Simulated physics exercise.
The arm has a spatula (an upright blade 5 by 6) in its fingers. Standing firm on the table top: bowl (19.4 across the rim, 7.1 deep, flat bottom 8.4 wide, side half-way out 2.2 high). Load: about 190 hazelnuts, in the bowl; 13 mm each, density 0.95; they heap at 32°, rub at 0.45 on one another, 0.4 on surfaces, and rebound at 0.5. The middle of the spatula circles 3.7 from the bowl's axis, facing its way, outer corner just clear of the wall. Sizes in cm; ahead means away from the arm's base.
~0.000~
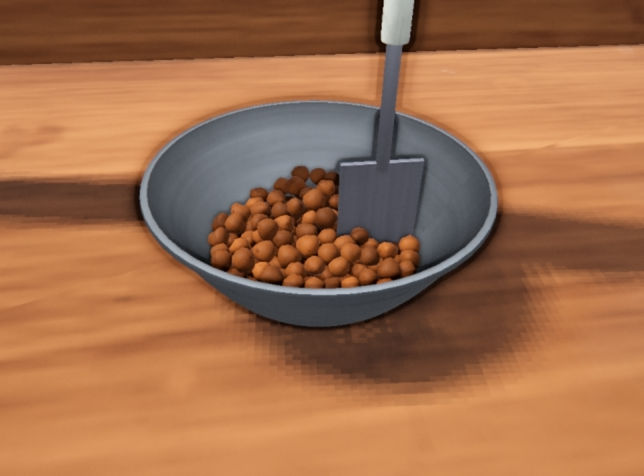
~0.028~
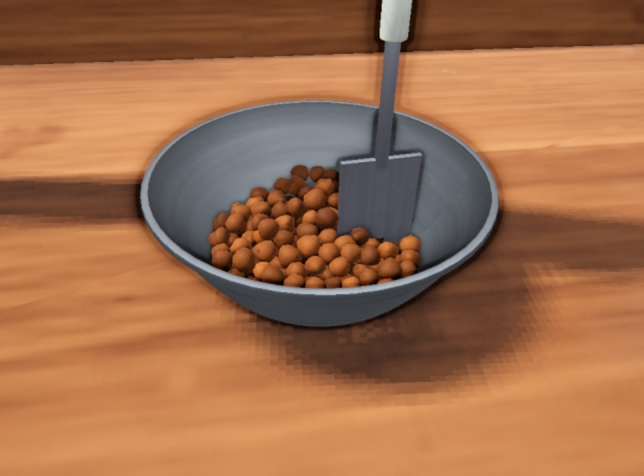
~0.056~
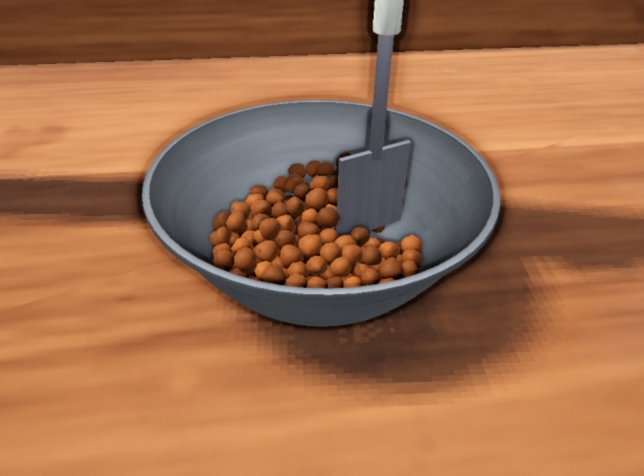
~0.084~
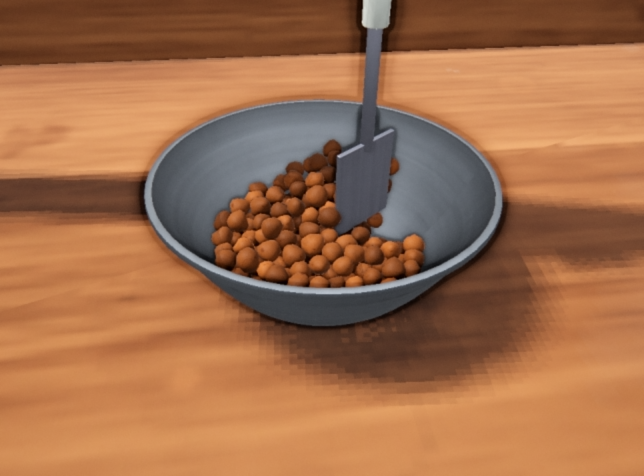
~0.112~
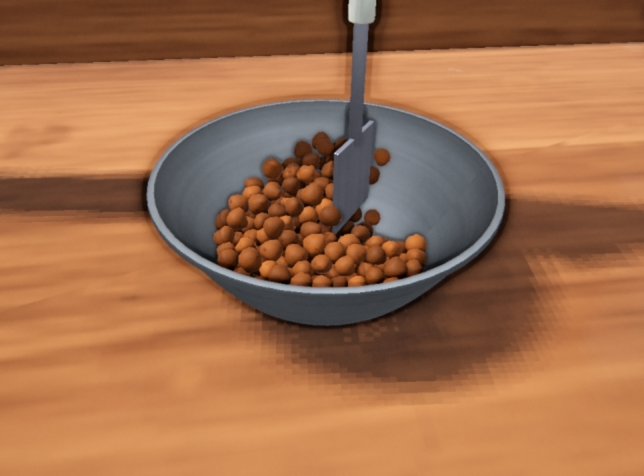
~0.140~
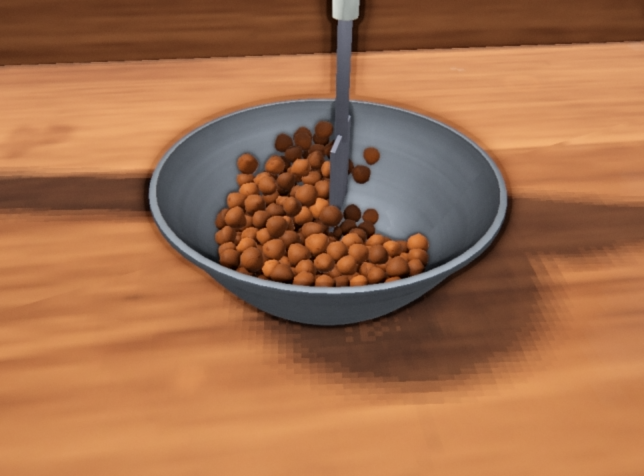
A spatula turns and sweeps brown balls toward the back of a gray bowl.
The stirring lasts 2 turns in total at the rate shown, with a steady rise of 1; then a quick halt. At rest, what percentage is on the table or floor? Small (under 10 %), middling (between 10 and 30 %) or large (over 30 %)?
On the table or floor the share is small, under 10 %.
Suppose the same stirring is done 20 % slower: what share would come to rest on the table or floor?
It would be near 0 per cent.
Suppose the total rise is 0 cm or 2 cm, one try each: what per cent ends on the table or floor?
About 5 and 0 per cent.
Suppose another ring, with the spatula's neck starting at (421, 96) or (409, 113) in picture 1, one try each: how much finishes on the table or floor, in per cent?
Some 0 and 0 per cent.
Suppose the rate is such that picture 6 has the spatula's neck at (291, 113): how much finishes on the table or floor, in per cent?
About 20 per cent.
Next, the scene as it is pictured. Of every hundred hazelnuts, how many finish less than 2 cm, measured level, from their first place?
About 10 per cent.
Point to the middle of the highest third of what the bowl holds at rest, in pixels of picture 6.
Near (389, 219).
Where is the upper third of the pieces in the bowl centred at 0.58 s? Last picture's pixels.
Around (426, 212).
After 0.58 s, 325° round, highest piece 8 above the table; 190 in the bowl, 3 on the table or floor, 1 in flight or on the tool.
After 1.03 s, 221° round, highest piece 8 above the table; 189 in the bowl, 5 on the table or floor.
After 1.45 s, 0° round, highest piece 6 above the table; 188 in the bowl, 6 on the table or floor.
After 2.15 s, 0° round, highest piece 6 above the table; 188 in the bowl, 6 on the table or floor.
In the end, 188 in the bowl, 6 on the table or floor. That is 3 % on the table or floor.
